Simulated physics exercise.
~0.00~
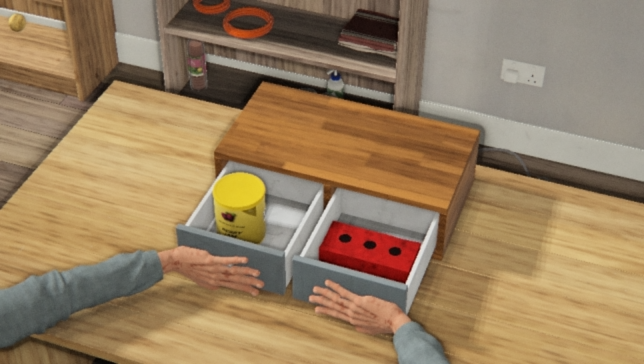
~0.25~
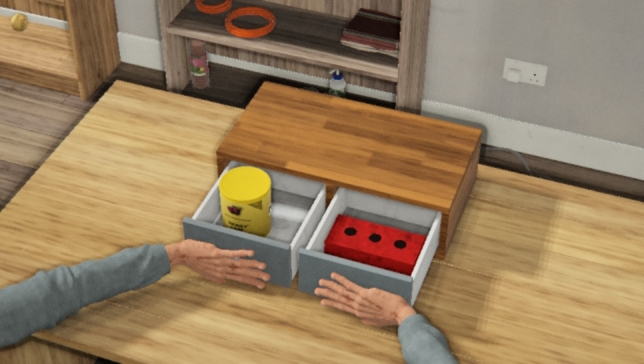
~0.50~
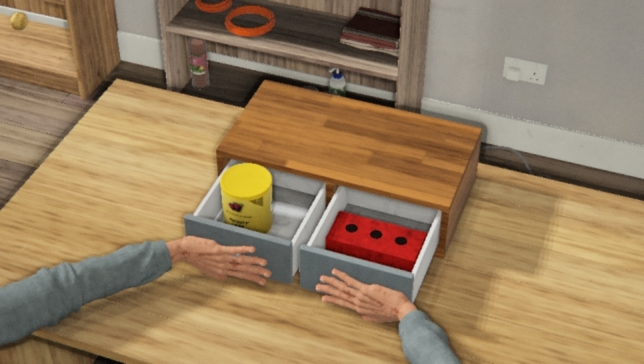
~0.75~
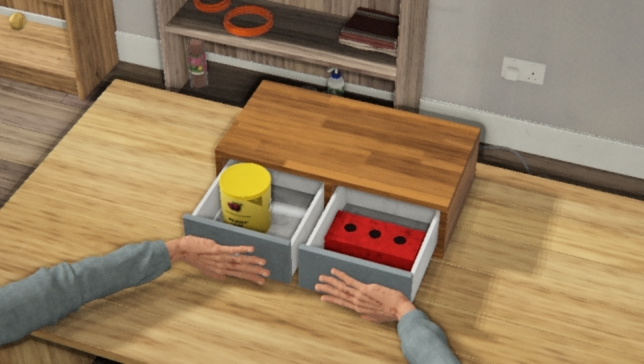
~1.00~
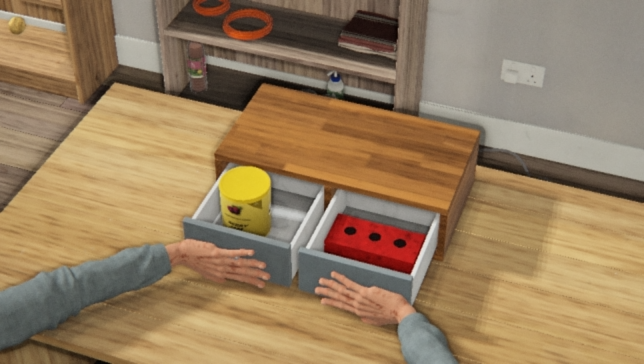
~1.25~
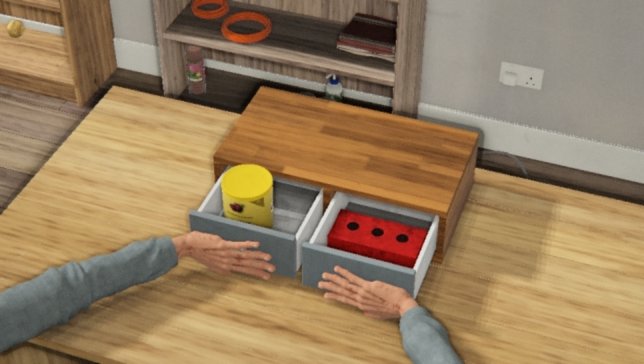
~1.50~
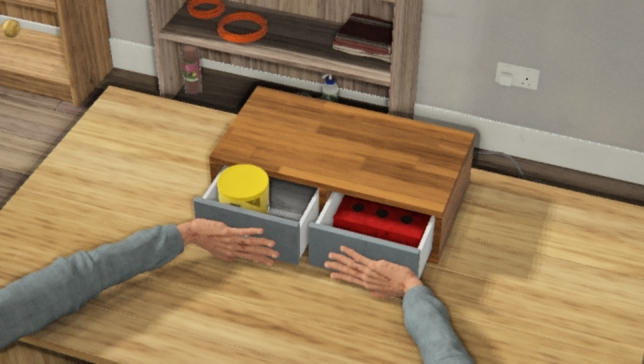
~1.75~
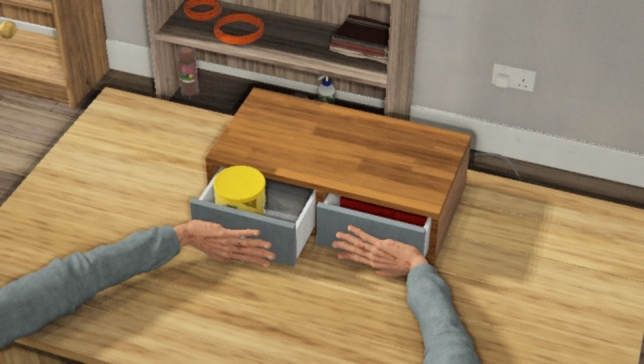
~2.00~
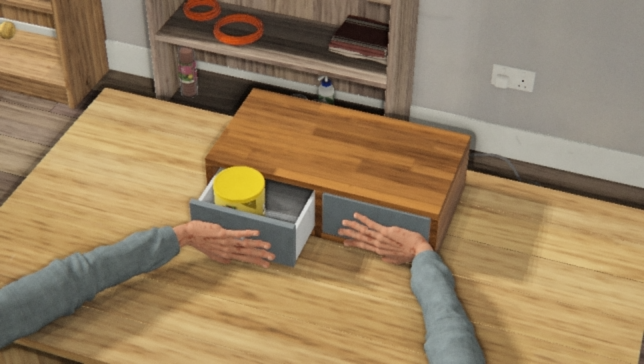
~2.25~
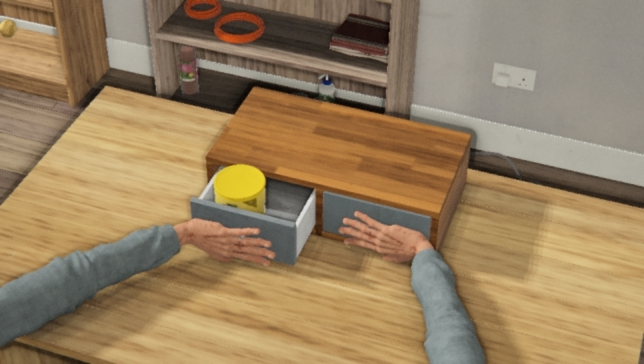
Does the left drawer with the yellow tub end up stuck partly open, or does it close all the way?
The left drawer ends up stuck partly open with the yellow tub still showing, while the right drawer goes all the way in.
Two hands pushed at a pair of open gray drawers in a low wooden cabinet, and the right one, holding a red block, slid fully shut while the left one, with a yellow tub inside, moved in slightly and stayed open.
